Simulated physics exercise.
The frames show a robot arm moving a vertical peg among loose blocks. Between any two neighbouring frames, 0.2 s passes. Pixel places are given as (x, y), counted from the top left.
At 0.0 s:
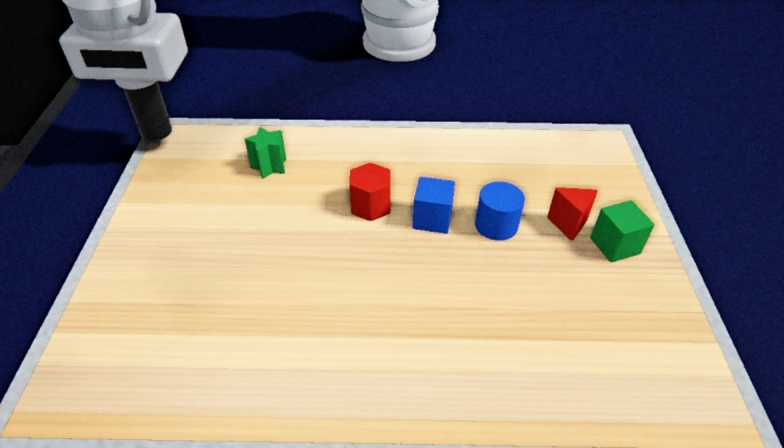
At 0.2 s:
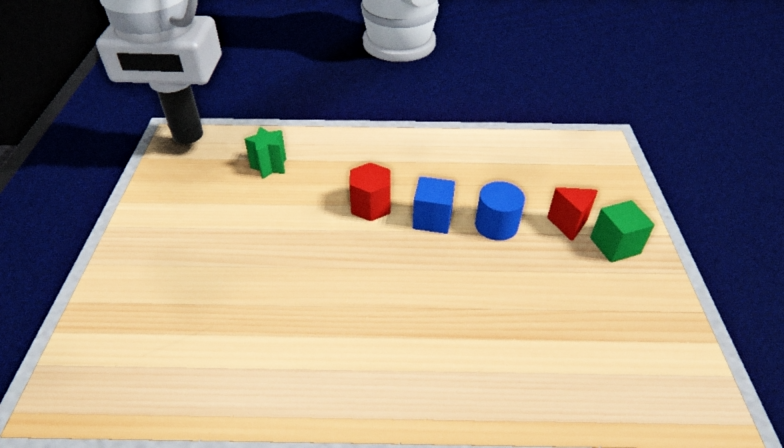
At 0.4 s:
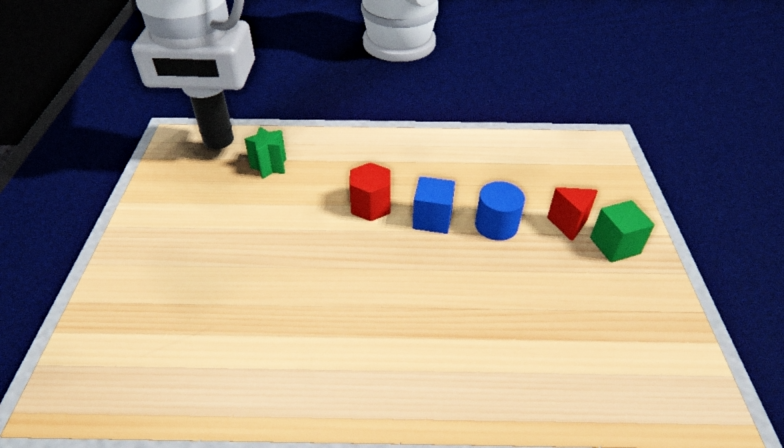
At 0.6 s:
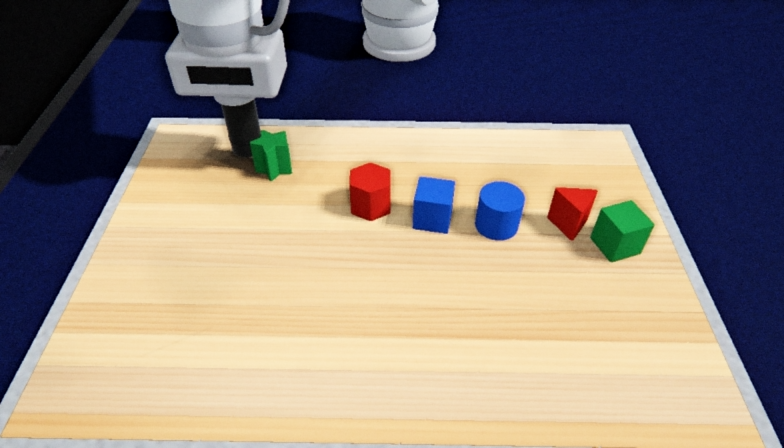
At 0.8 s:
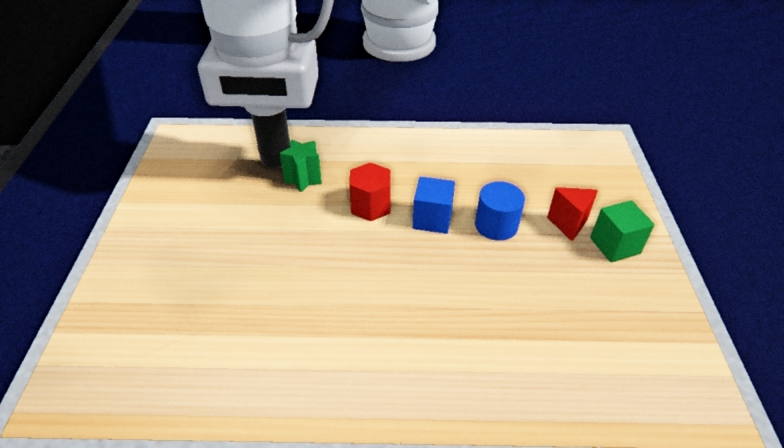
A robot arm with a black peg slid rightward along the back of a wooden board, met the green star-shaped block and pushed it a little toward the red hexagon, while the other blocks stayed still.
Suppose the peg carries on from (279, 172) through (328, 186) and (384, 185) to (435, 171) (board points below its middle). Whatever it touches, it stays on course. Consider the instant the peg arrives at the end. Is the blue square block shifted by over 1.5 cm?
Final answer: Yes.
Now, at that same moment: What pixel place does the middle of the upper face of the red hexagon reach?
The middle of the upper face of the red hexagon will lie at about (414, 195) in the picture.
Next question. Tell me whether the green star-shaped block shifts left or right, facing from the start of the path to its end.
The shift goes right.
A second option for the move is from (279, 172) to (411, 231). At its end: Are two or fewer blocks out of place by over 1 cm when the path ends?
No.
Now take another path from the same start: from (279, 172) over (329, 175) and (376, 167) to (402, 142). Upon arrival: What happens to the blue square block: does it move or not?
Left where it is.
What follows on the original path. One third of the way, peg (329, 173); green star-shaped block (356, 162); red hexagon (378, 180), turned 15° clockwise.
Two thirds of the way, peg (385, 172); green star-shaped block (415, 169), turned 30° clockwise; red hexagon (413, 194), turned 65° clockwise; blue square block (454, 195).
At the end, peg (436, 158); green star-shaped block (431, 171), turned 75° clockwise; red hexagon (414, 195), turned 70° clockwise; blue square block (455, 196).
